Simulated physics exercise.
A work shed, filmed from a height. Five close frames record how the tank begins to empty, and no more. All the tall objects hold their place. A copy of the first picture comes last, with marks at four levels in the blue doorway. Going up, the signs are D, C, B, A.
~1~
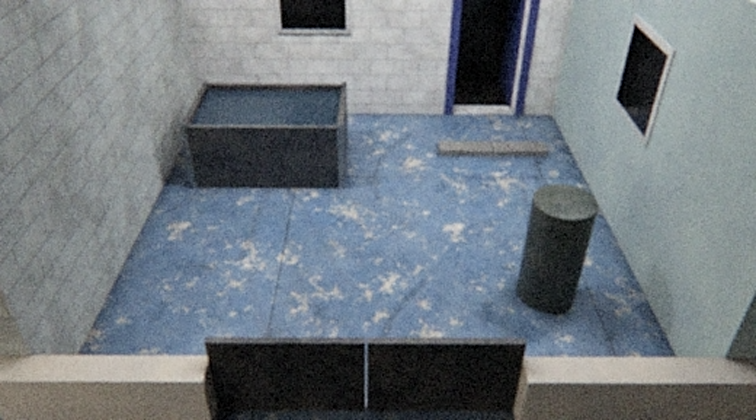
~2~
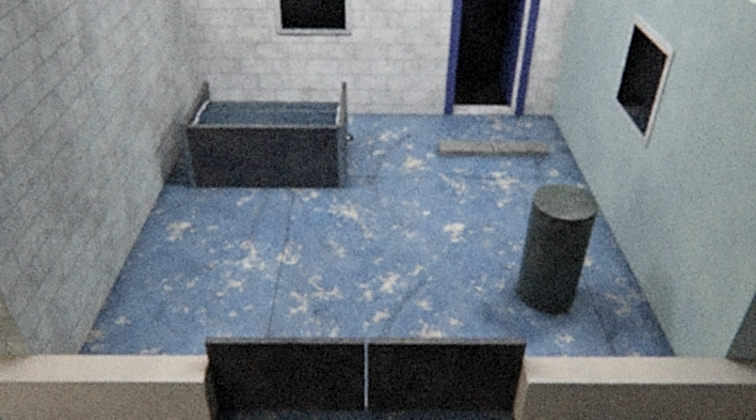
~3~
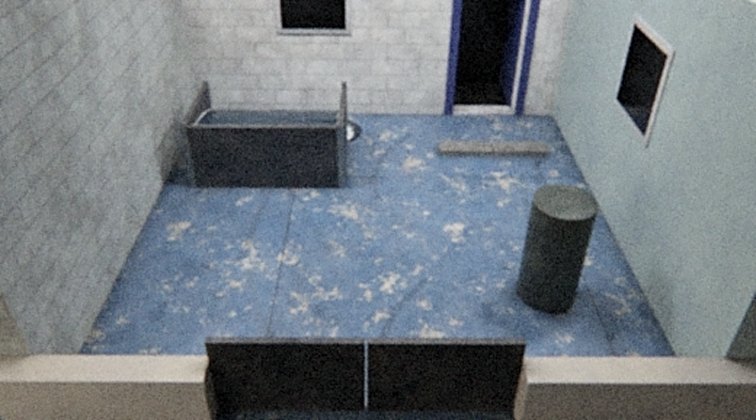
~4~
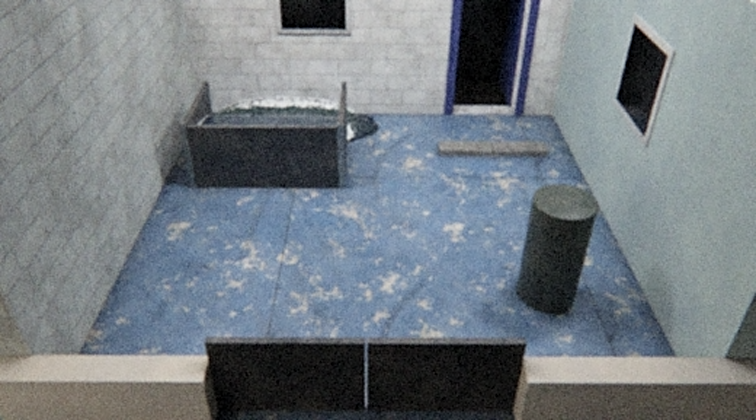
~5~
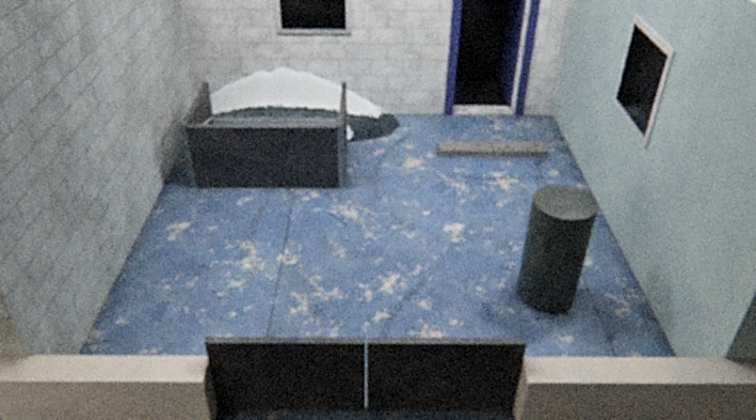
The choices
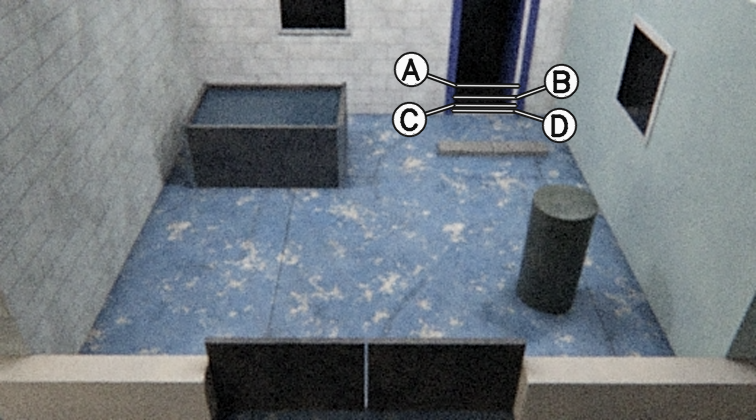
In a work shed with a blue doorway, the water in a dark tank sank, then foamed up white behind it and spread a short way right across the blue floor.
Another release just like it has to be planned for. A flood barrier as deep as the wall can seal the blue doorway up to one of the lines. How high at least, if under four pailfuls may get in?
Choose C.
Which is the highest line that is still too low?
D it is.
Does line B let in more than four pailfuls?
No, not at all.
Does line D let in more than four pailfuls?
Yes.
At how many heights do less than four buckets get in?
Three.
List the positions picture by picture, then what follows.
The first frame shows water in the tank at rest, its middle at (269, 110); foot of the blue doorway at (483, 114); shut gate at (366, 352).
In the second frame, water covers 2 % of the ground, its front hidden from here.
In the third frame, water covers 5 % of the ground, its front hidden from here.
The fourth frame shows front seen at (363, 121), 8 % of the ground wet.
The fifth frame shows front seen at (388, 114), 9 % of the ground wet.
On the marked copy, A at (486, 85); B at (485, 97); C at (484, 105); D at (484, 110); from the bottom up D, C, B, A.
With A, nothing gets over.
With B, nothing gets over.
With C, a splash gets over, under a bucket.
With D, about 10 bucketfuls get in.
